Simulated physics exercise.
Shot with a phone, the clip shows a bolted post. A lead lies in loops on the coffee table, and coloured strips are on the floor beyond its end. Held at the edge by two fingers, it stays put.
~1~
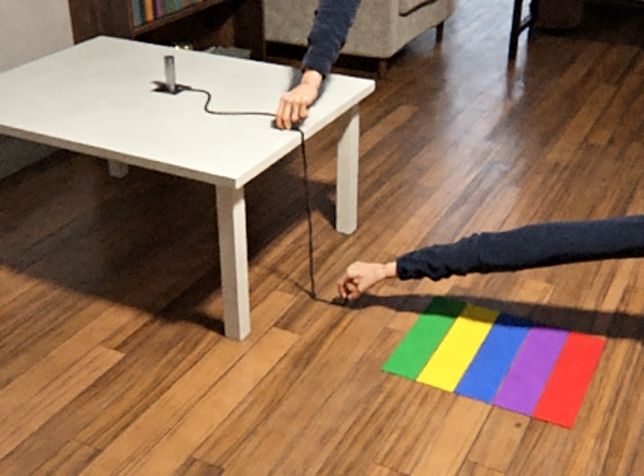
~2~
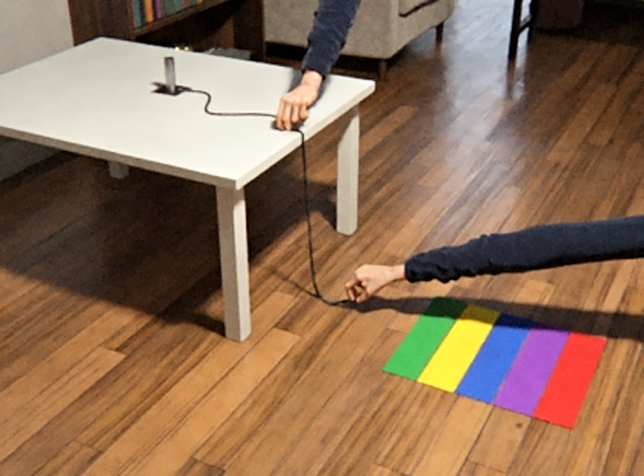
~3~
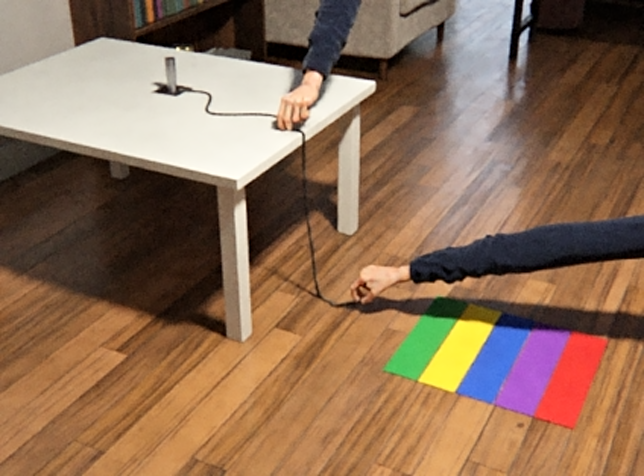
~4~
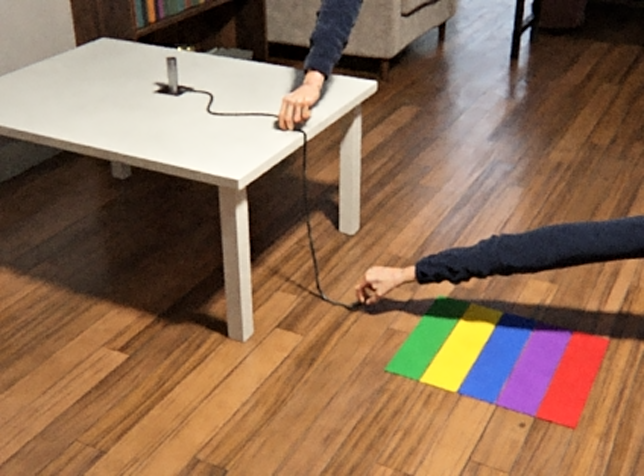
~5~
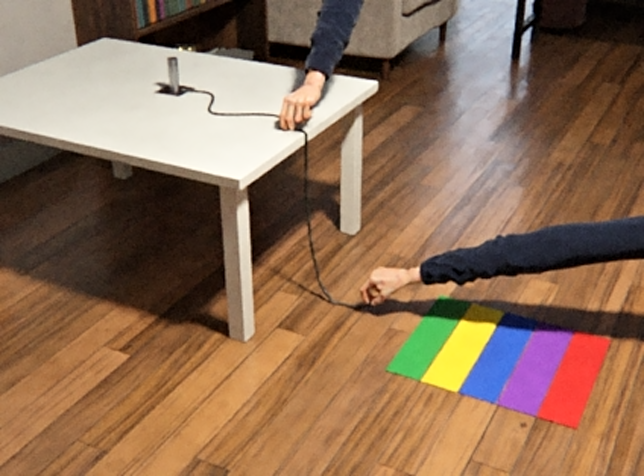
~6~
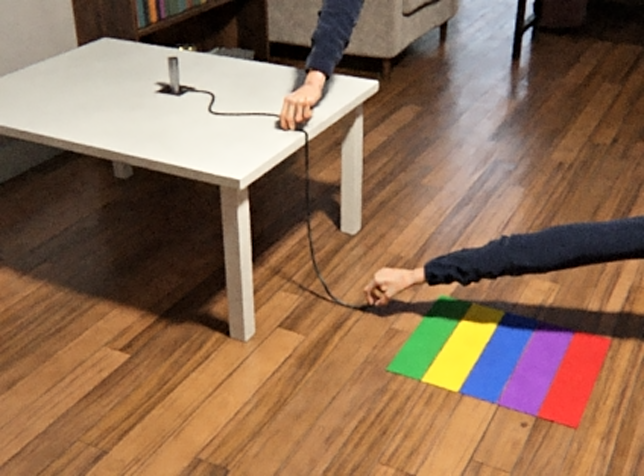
One hand holds a dark cord at the table's edge while another draws its end slightly right.
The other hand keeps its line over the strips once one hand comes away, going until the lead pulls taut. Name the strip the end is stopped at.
Blue.
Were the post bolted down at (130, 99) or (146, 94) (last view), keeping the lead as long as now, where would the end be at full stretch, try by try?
In that order: (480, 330) and (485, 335).
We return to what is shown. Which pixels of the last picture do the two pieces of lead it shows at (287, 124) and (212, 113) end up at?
(313, 138) and (244, 110), approximately.
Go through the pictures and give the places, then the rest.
End (347, 296); green (408, 360); yellow (444, 370); blue (481, 382); purple (519, 393); red (559, 405), in the first frame.
End (355, 299); lead through (207, 94) (219, 115) (280, 120) (305, 162) (309, 227) (316, 288), in the second frame.
End (360, 300), in the third frame.
End (365, 301); lead through (210, 94) (222, 115) (282, 120) (305, 161) (309, 226) (319, 288), in the fourth frame.
End (370, 302), in the fifth frame.
End (374, 303); lead through (211, 94) (223, 114) (284, 119) (307, 161) (309, 226) (326, 288), in the sixth frame.
A little later, end near (450, 324); over green.
Next, end near (488, 334); over blue.
When it is tight, end near (510, 340); over blue. It gets as far as the blue strip.
